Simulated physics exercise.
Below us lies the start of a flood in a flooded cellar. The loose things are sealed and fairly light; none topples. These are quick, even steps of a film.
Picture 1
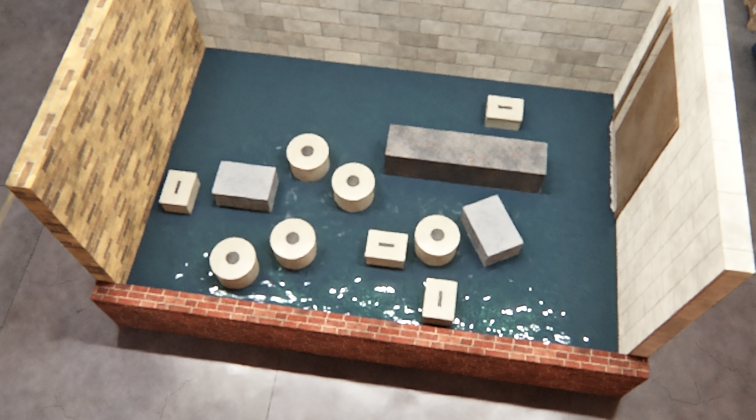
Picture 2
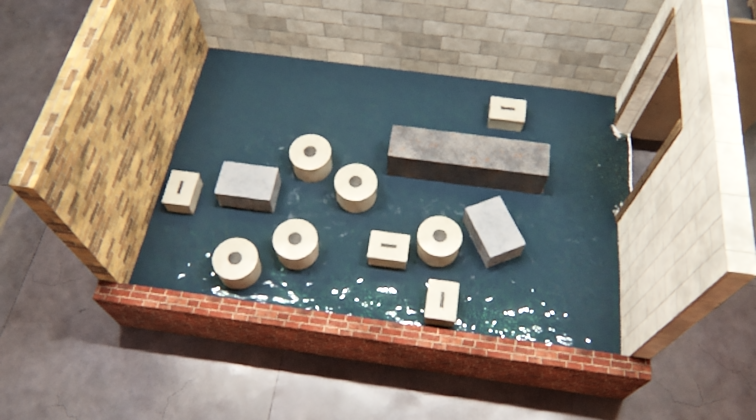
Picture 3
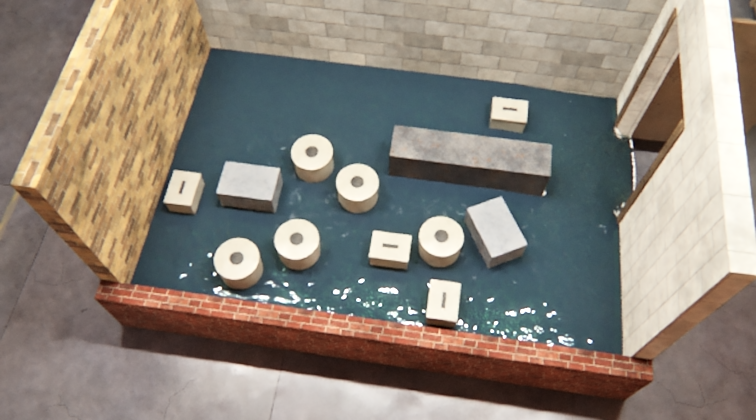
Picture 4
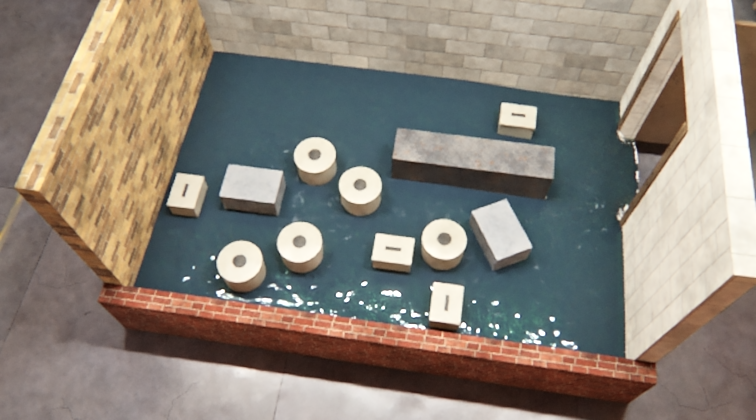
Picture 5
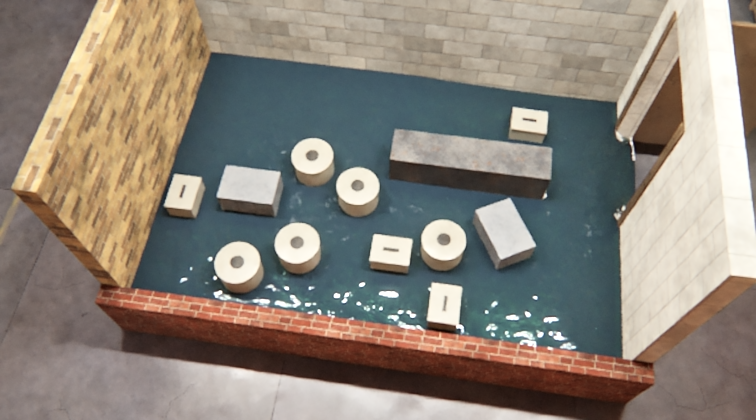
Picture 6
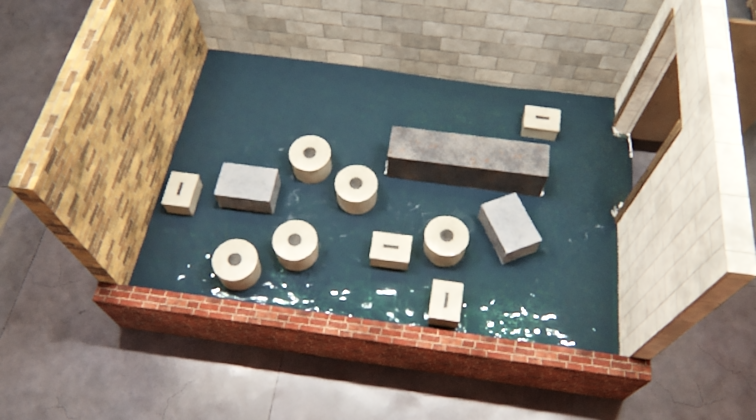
A small cream box drifts slowly right in dark teal water flooding a cellar, seen from high above with slight camera sway. Cream drums, pale boxes and grey blocks sit between yellowish left, pale back and right, and low red brick front walls. The brown panel in the right wall opens first, white water shows at the gap, then the cream box and later a grey block shift slightly rightward.
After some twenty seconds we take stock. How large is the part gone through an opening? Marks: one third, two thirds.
Share: One to two thirds.
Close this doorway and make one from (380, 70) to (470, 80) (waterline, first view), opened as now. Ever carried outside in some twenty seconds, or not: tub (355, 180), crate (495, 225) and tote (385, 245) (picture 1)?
In turn: Gone, still in, no.
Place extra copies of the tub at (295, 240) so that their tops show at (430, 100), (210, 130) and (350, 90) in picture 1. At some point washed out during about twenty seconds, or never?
In that order: Through, inside, carried outside.
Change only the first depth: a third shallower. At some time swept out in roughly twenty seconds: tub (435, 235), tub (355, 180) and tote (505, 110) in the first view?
In turn: Carried outside, stays, washed out.
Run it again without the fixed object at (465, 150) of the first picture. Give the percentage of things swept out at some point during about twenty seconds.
I make it 50 per cent.
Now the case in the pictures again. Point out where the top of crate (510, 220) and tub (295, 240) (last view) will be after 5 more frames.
Close to (574, 210) and (321, 243).
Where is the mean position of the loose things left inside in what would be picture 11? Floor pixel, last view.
Close to (396, 232).
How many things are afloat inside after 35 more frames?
It comes to 6.
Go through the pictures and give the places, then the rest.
A tote at (505, 108), afloat; a crate at (493, 225) floats; 0 of 11 have shifted, in the first frame.
A tote at (508, 109) floats; a crate at (495, 226) floats; 0 of 11 have shifted, in the second frame.
A tote at (510, 109) floats; a crate at (497, 226) floats; 0 of 11 have shifted, in the third frame.
A tote at (518, 115) floats, close to its start; a crate at (502, 229) floats; 1 of 11 have shifted, in the fourth frame.
A tote at (530, 120), afloat, close to its start; a crate at (505, 228) floats, close to its start; 2 of 11 have shifted, in the fifth frame.
A tote at (542, 118) floats, a stride from its start; a crate at (511, 222), afloat, close to its start; 3 of 11 have shifted, in the sixth frame.
A moment on, 0 of 11 are out; 11 afloat.
Next, 2 of 11 are out; 9 afloat.
Later, 5 of 11 are out; 6 afloat.
In the end, 6 of 11 are out; 5 afloat.
